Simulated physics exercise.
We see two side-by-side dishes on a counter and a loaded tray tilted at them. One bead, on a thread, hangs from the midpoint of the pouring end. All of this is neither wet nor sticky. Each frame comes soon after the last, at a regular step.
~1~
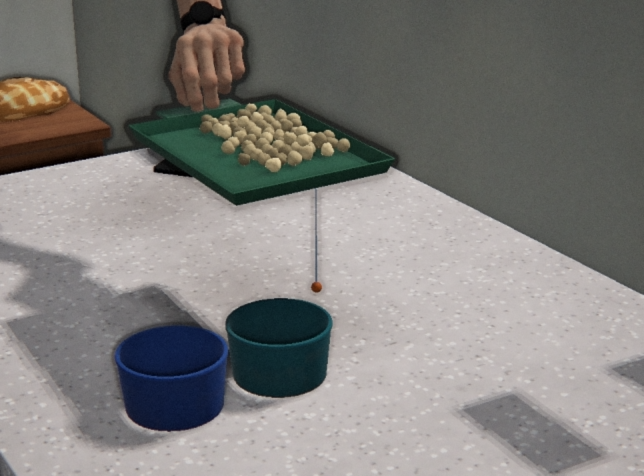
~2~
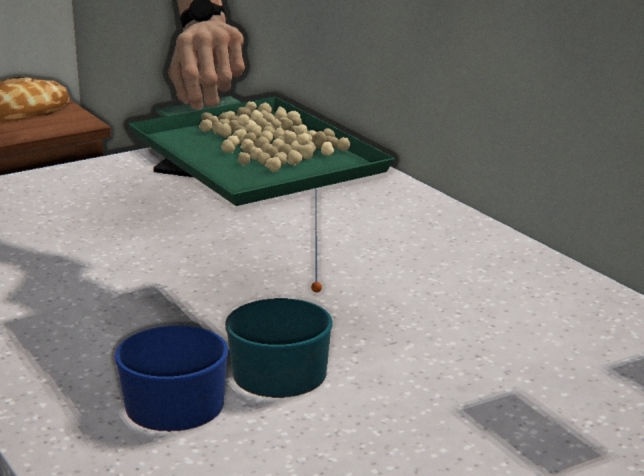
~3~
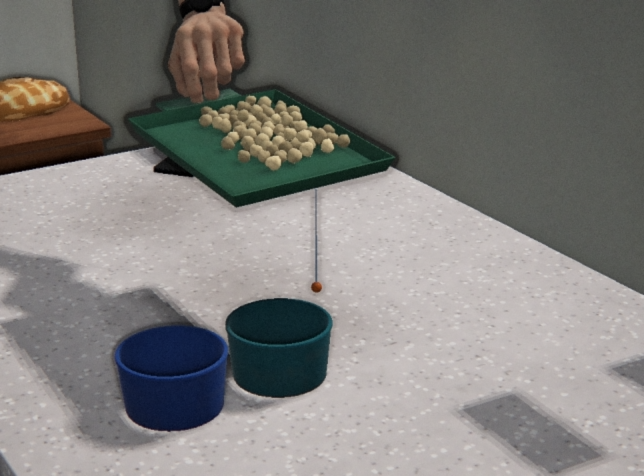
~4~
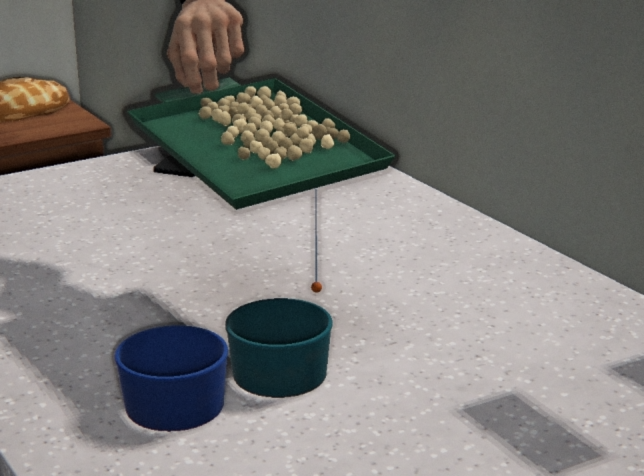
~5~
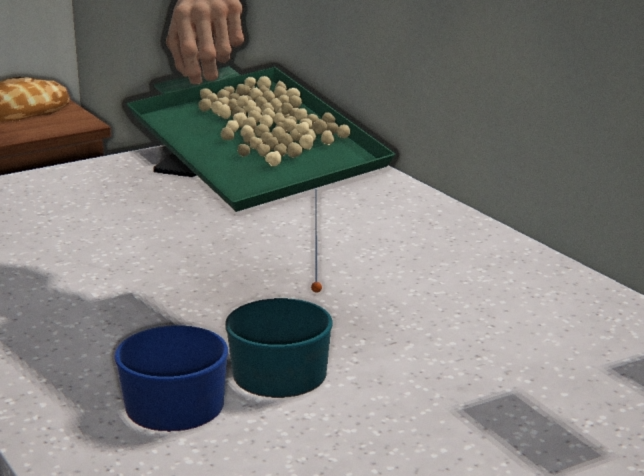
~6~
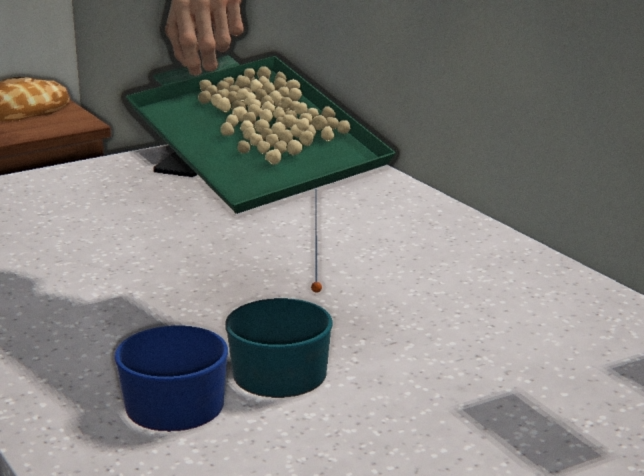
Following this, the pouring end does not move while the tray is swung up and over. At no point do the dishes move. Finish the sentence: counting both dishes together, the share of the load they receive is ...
The share is greater than half.
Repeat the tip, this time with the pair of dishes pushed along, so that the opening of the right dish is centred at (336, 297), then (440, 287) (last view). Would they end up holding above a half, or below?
The bulk of it and then Short of half.
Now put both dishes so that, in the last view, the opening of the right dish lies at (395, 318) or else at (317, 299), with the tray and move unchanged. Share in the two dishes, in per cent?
I'd say about 40 percent, followed by about 70 percent.
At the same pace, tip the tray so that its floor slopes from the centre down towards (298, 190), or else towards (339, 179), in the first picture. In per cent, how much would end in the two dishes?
Around 40 per cent first, around 0 per cent next.
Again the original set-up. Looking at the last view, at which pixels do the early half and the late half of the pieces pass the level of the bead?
Around (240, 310) at first; around (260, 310) after that.
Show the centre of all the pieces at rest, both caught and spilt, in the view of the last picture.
Near pixel (269, 369).
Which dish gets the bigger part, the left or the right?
Winning side: Right of the pair.
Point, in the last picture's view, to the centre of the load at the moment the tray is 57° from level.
About (262, 169).
Shortly afterwards, tray tipped steeply; the bulk on the tray; only a few in the left dish; a little in the right dish; only a few outside both; a little in the air.
Next, tray tipped right over; a little on the tray; a little in the left dish; near a third in the right dish; a little outside both; near a quarter in the air.
Some moments later, tray tipped past a quarter turn; a little in the left dish; near two thirds in the right dish; near a quarter outside both; only a few in the air.
In the end, tray tipped past a quarter turn; a little in the left dish; near two thirds in the right dish; near a quarter outside both; only a few in the air.
